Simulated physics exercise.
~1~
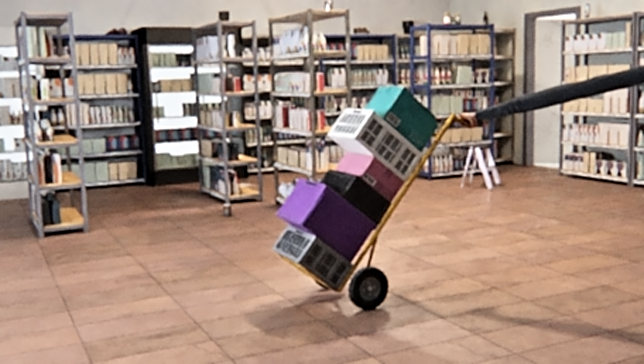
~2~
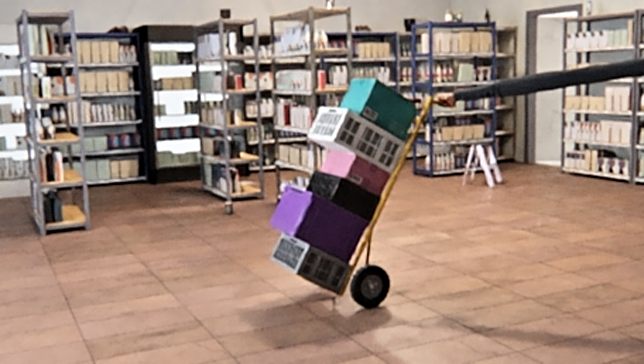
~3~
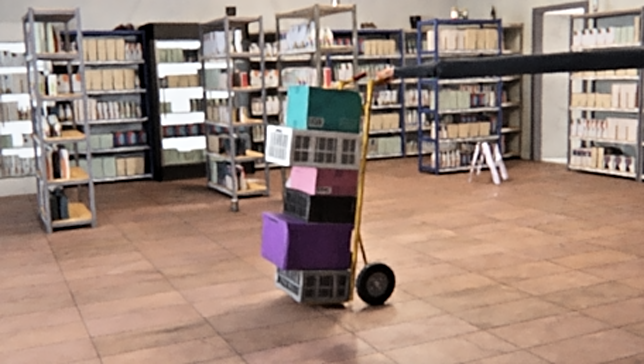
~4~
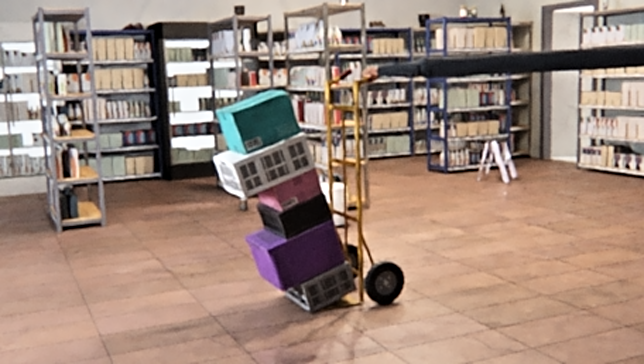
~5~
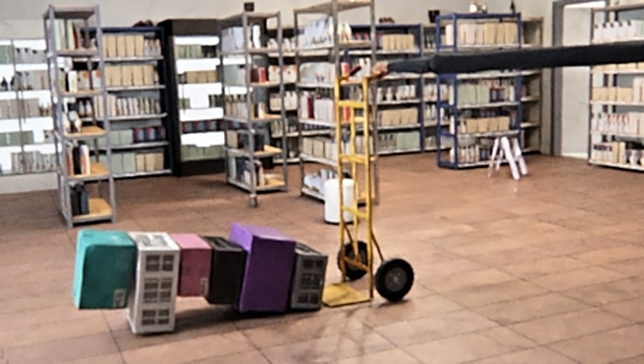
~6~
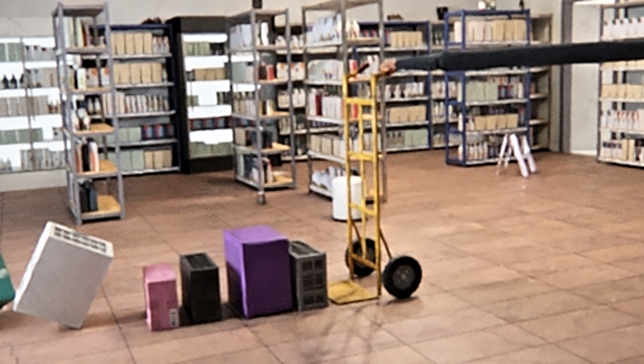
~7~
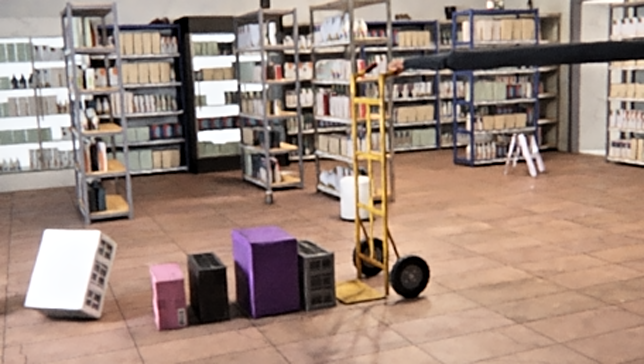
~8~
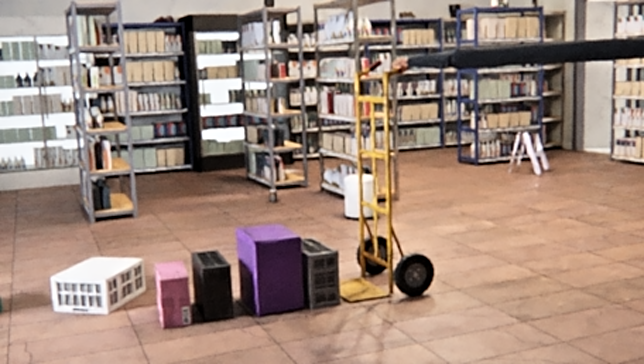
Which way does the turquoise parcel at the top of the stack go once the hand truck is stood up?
It moves to the left, falling with the toppling stack and going out of view at the left edge.
